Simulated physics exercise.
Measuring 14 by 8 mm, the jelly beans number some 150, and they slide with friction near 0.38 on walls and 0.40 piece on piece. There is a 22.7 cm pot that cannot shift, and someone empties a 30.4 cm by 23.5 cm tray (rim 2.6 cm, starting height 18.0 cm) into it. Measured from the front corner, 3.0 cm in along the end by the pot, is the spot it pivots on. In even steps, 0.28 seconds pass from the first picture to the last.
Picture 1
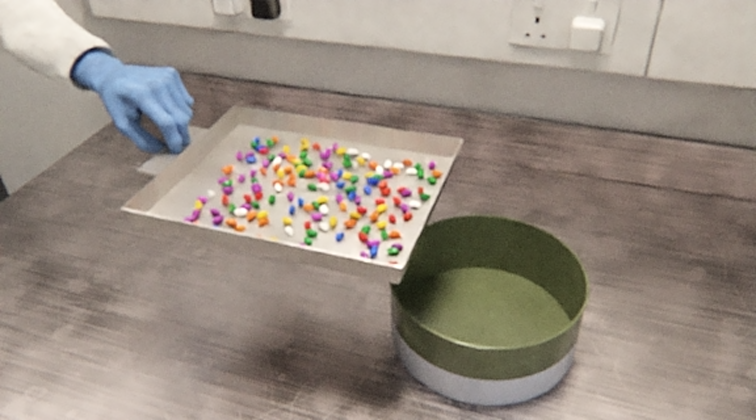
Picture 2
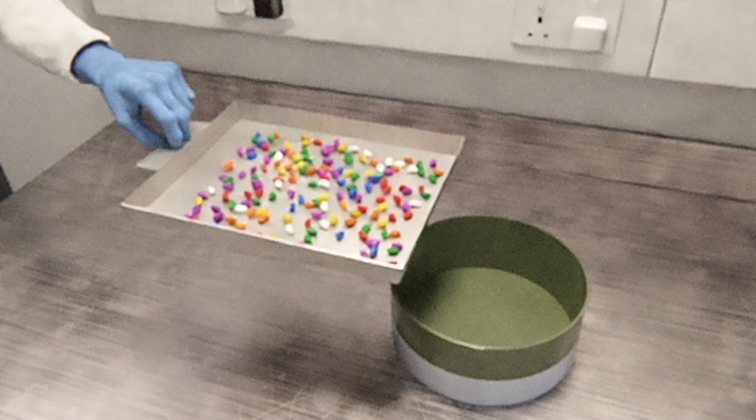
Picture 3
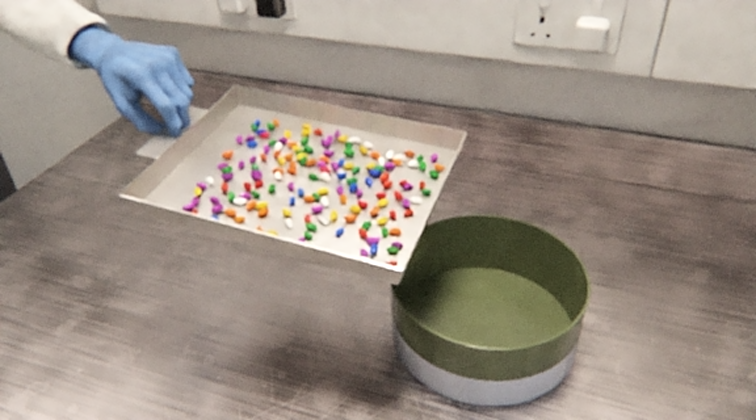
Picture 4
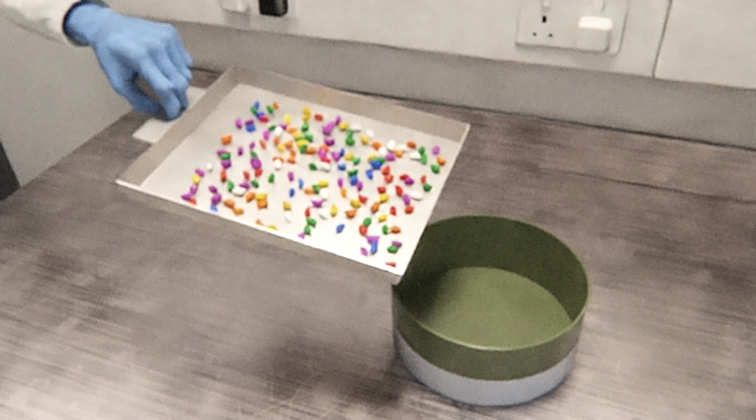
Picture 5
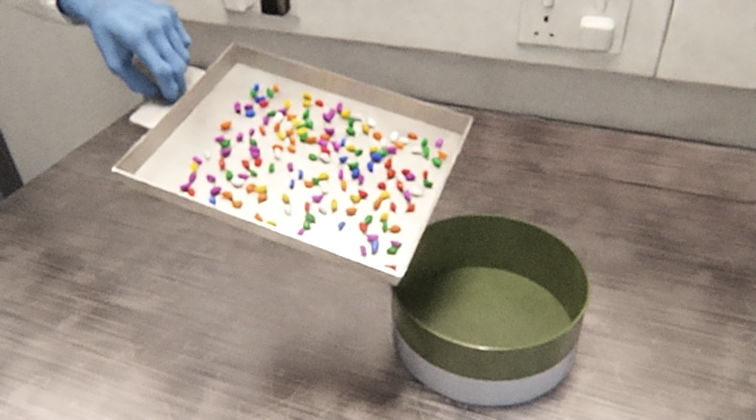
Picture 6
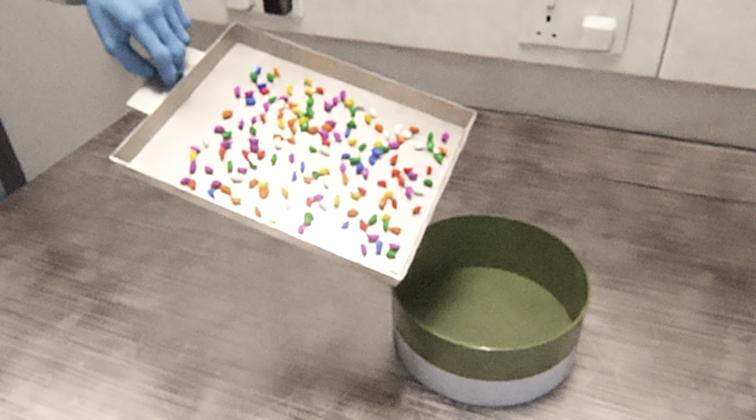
The clip opens on a shallow tray scattered with multicoloured jelly beans, its handle held at the left by a blue-gloved hand, beside a round green pot on a dark worktop. The hand gradually raises the left side, tilting the tray down toward the right, while the beans shift only slightly.
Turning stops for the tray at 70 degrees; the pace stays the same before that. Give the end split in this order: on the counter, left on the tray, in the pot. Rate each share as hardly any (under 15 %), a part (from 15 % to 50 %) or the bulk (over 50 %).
Counter: The bulk; left on the tray: A part; pot: Hardly any.
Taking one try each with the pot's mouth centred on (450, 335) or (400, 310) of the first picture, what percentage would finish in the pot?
60 % and 50 %.
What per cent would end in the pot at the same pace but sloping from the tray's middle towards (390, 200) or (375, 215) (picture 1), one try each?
That would be close to 25 per cent, then close to 15 per cent.
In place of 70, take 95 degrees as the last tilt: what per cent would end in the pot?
Around 0 in a hundred.
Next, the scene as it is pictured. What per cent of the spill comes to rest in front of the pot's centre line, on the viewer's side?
I'd put it at around 100 per cent.
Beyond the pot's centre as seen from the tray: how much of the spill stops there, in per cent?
60 %.
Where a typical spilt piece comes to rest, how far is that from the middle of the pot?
Distance: Roughly 22 cm.
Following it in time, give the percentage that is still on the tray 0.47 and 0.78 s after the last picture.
About 100, 55.
Then, 0.28 s after the last picture, tilt 44 degrees; the tray holds 100 %, the pot 0 %.
Then, 0.47 s after the last picture, tilt 61 degrees; the tray holds 100 %, the pot 0 %.
Then, 0.78 s after the last picture, tilt 70 degrees; the tray holds 55 %, the pot 0 %.
In the end, counter 60 %, tray 40 %, pot 0 %.
